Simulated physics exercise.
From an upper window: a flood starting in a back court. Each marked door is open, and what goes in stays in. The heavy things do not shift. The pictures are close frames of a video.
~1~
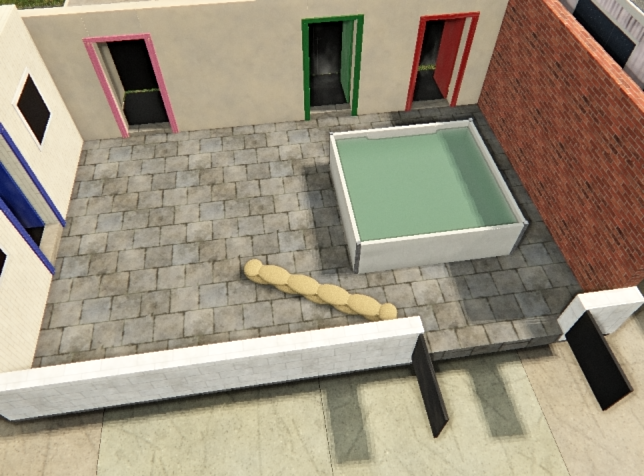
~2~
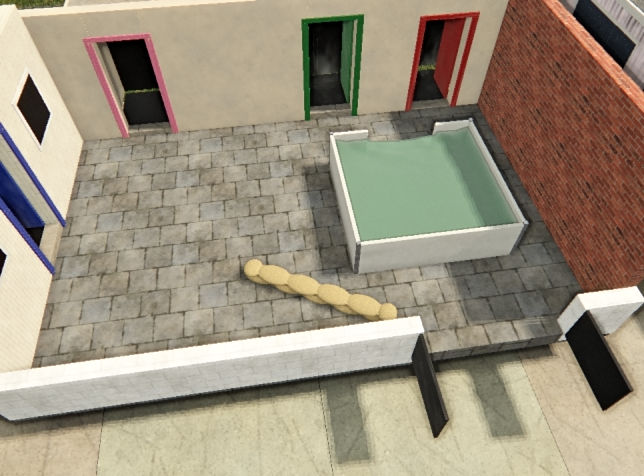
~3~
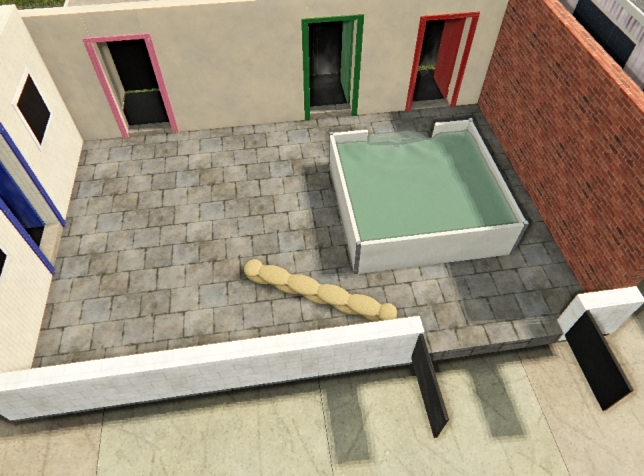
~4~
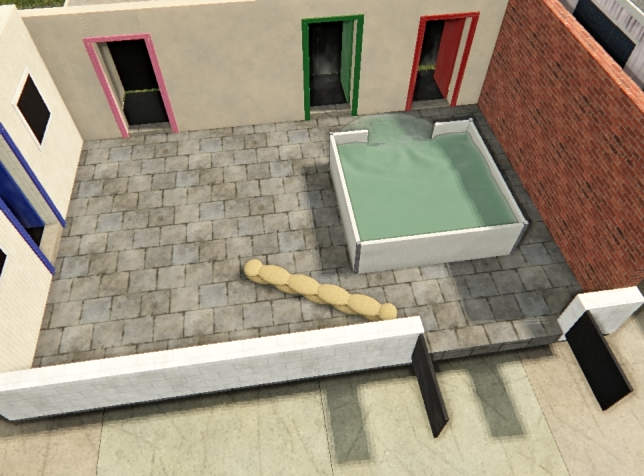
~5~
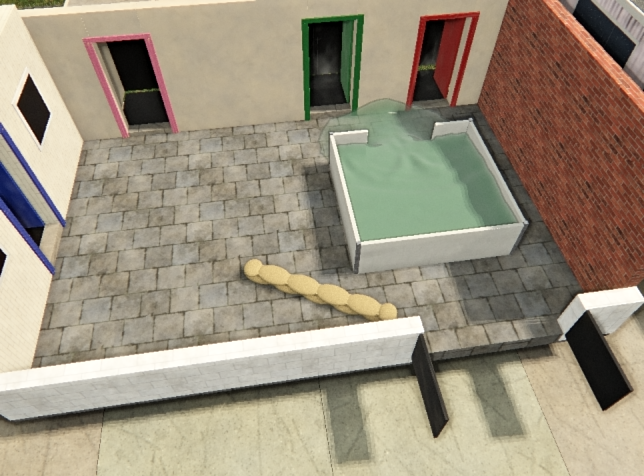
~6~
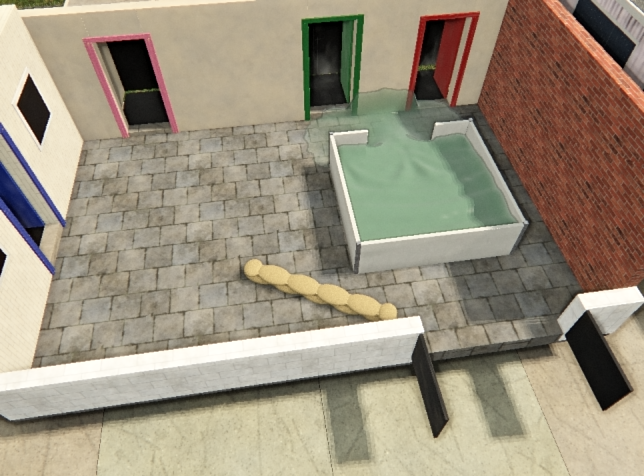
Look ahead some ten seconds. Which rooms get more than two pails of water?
In the end: The green door floods; the pink door holds within the limit; the red door floods; the blue door holds within the limit.
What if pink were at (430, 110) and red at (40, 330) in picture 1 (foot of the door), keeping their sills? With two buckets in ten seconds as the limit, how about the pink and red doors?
The pink one lets more in; the red one is over.
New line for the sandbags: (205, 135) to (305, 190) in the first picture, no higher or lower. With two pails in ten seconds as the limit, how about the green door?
My reading: Green door passes that mark.
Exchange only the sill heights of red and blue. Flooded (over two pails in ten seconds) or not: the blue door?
Then: The blue door floods.
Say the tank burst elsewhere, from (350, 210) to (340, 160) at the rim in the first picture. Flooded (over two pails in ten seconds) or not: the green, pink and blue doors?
One by one: Green stays under; pink lets more in; blue floods.
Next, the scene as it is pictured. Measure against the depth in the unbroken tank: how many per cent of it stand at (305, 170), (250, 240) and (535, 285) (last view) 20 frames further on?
Roughly 2, 0 and 6 per cent, in turn.
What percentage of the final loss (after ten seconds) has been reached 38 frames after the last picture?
I make it 70 per cent.
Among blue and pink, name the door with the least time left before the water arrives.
That is the door marked pink.
A moment on, water covers 15 % of the floor; the green door over two buckets in, the pink door not reached, the red door over two buckets in, the blue door not reached.
Next, water covers 25 % of the floor; the green door far over two buckets in, the pink door wet at the sill, nothing in, the red door far over two buckets in, the blue door not reached.
Then, water covers 55 % of the floor; the green door far over two buckets in, the pink door wet at the sill, nothing in, the red door far over two buckets in, the blue door wet at the sill, nothing in.
Later, water covers 80 % of the floor; the green door far over two buckets in, the pink door wet at the sill, nothing in, the red door far over two buckets in, the blue door wet at the sill, nothing in.
In the end, water covers 95 % of the floor; the green door far over two buckets in, the pink door wet at the sill, nothing in, the red door far over two buckets in, the blue door wet at the sill, nothing in.
